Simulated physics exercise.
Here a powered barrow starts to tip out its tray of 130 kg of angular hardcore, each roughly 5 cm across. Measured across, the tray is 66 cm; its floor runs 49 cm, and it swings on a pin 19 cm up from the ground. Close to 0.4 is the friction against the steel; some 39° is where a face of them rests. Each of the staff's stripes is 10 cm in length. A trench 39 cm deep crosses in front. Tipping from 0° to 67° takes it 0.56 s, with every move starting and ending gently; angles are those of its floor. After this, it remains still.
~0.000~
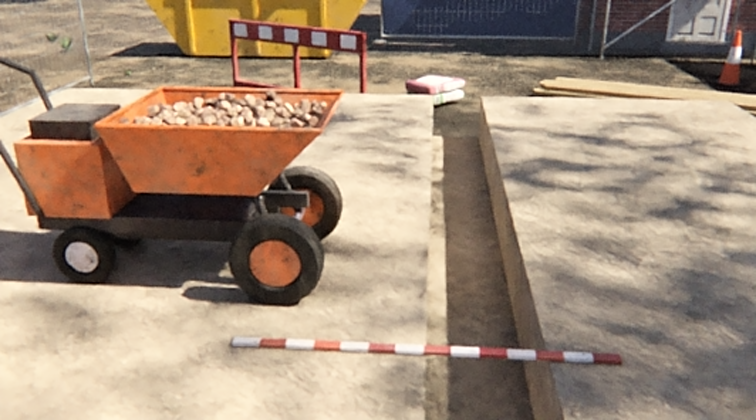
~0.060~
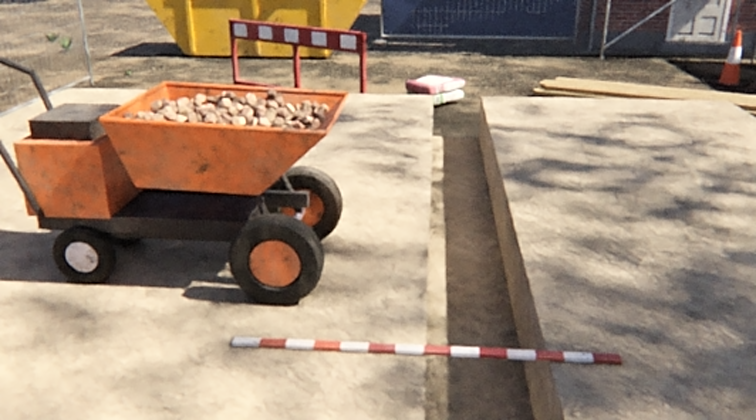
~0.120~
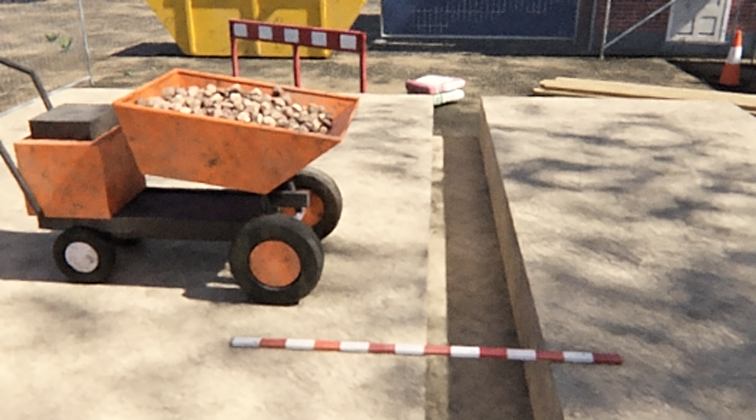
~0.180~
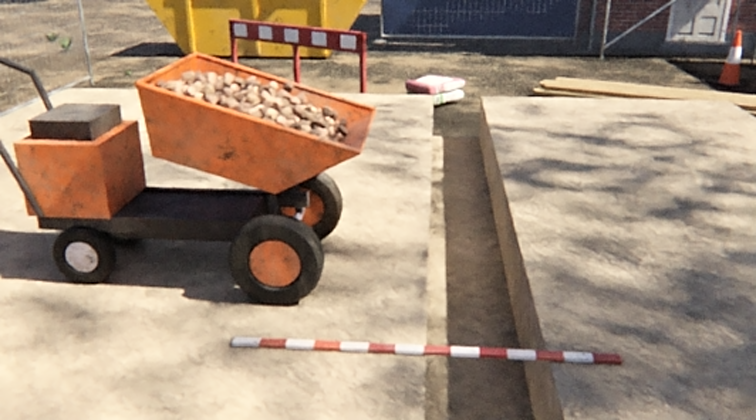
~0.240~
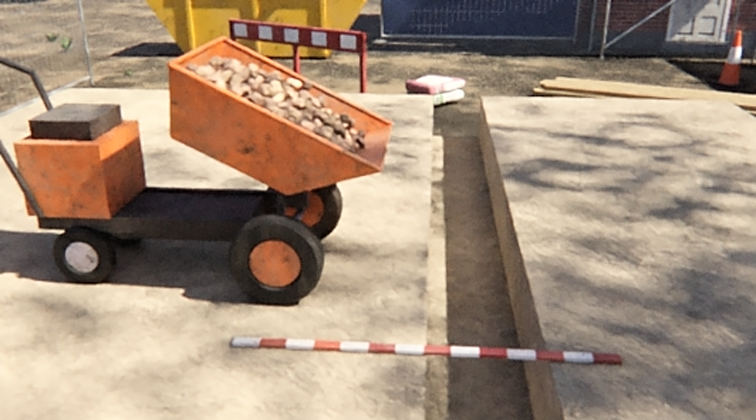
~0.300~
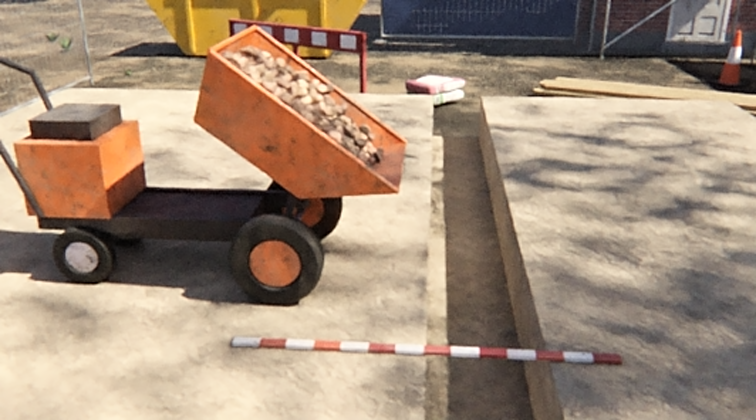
On a sunlit construction site, an orange powered barrow loaded with brownish stones stands beside a narrow trench, and its tray tilts steadily steeper toward the right, the back end rising while the wheels stay in place.
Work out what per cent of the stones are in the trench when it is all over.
It comes to roughly 93 per cent.
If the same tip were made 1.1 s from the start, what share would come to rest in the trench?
Close to 100 per cent then.
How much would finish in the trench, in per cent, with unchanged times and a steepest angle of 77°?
Roughly 90%.
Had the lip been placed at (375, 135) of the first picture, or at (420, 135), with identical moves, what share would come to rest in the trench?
Roughly 55 per cent, then 30 per cent.
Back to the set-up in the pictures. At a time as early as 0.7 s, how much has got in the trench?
I'd say near 25 per cent at that time.
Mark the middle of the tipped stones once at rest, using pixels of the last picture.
Their middle lands near (485, 336).
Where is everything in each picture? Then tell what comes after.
The tray is at 0°, its lip at (321, 131); the top of the load is at (225, 103), in the first picture.
Lip at (326, 134), floor tilted 2°, highest stones at (219, 100); the stones move at 0.5 m/s on average, in the second picture.
The tray is at 8°, its lip at (341, 140); the top of the load is at (198, 94); the stones move at 1.0 m/s on average, in the third picture.
Lip at (360, 153), floor tilted 16°, highest stones at (199, 82); the stones move at 1.4 m/s on average, in the fourth picture.
Lip at (381, 171), floor tilted 26°, highest stones at (222, 66); the stones move at 1.6 m/s on average, in the fifth picture.
Lip at (399, 193), floor tilted 37°, highest stones at (251, 56); the stones move at 1.7 m/s on average, in the sixth picture.
After 0.4 s the floor is at 57°; 100 % in the tray; the foremost stones are at (405, 192).
After 0.7 s the floor is at 67°; 77 % in the tray, 23 % in the trench; the foremost stones are at (499, 309).
After 1.0 s the floor is at 67°; 15 % in the tray, 78 % in the trench, 7 % past the trench; the foremost stones are at (654, 290).
After 3.0 s the floor is at 67°; 0 % in the tray, 93 % in the trench, 7 % past the trench; the foremost stones are at (741, 297).
